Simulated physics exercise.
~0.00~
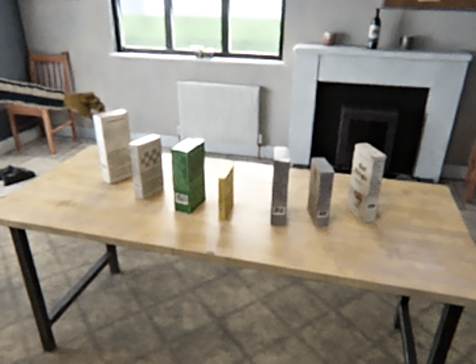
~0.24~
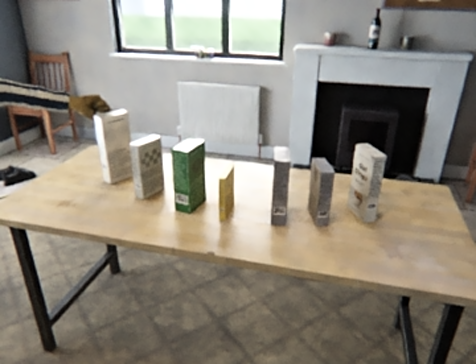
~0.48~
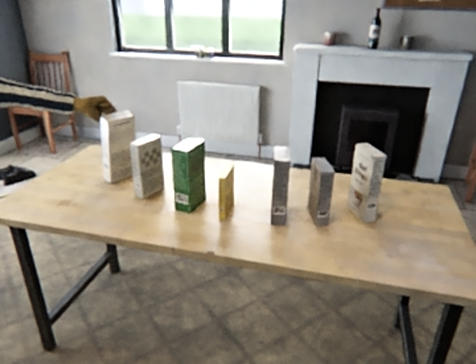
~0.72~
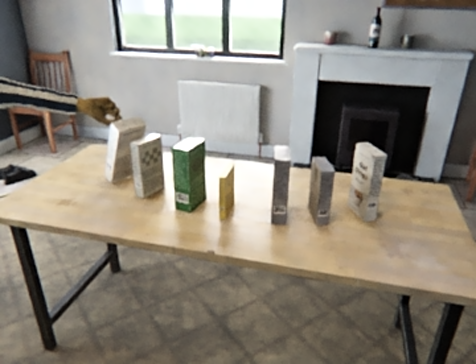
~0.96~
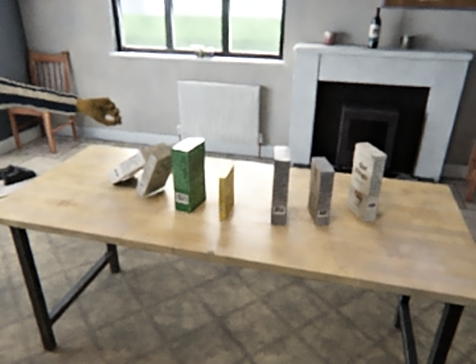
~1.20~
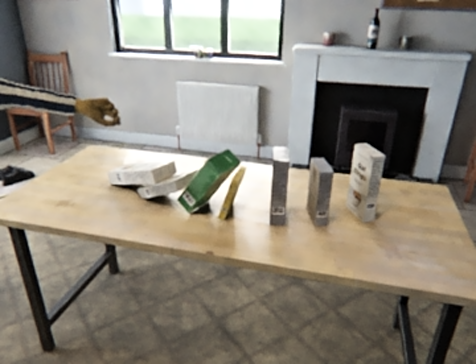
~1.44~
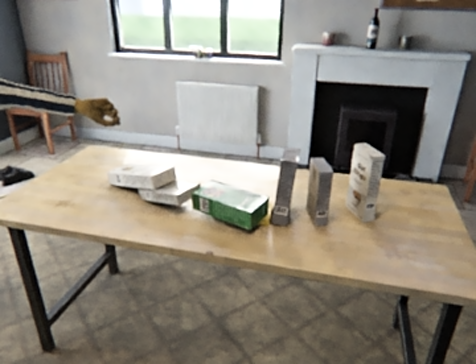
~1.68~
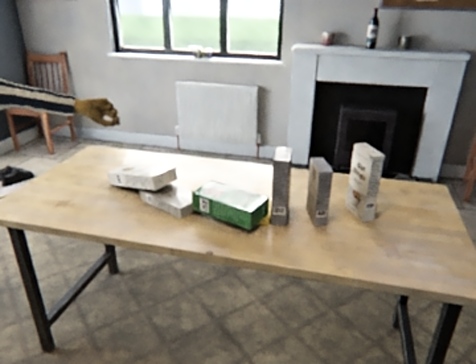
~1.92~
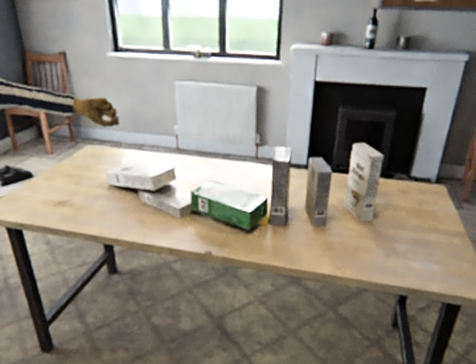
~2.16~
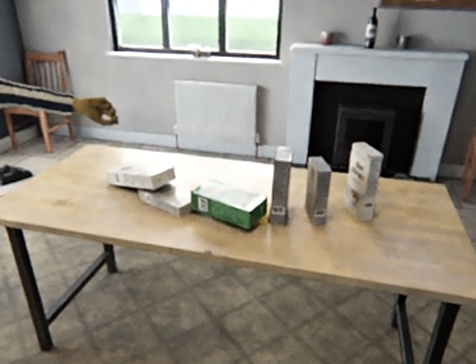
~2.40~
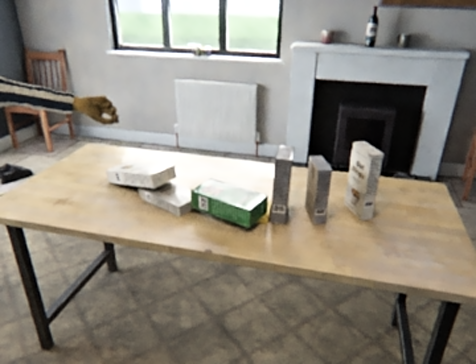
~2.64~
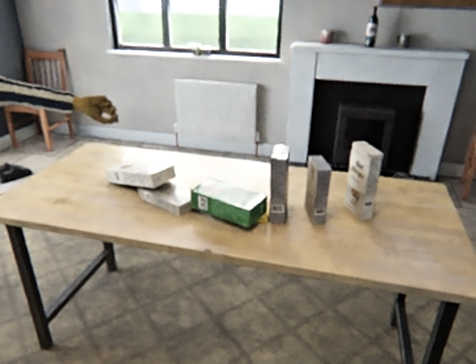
An arm in a striped sleeve reaches in from the left over a wooden table with dark metal legs, seen from slightly above by a gently swaying camera in a dining room with a fireplace, window and radiator. Seven boxes stand on end in a curving row, among them a thick green one and a thin yellow one. The hand tips the tall pale box at the left end to the right into its patterned neighbour. Those two topple, then the green and yellow boxes go down in turn. The three boxes on the right stay upright while the hand hovers still.
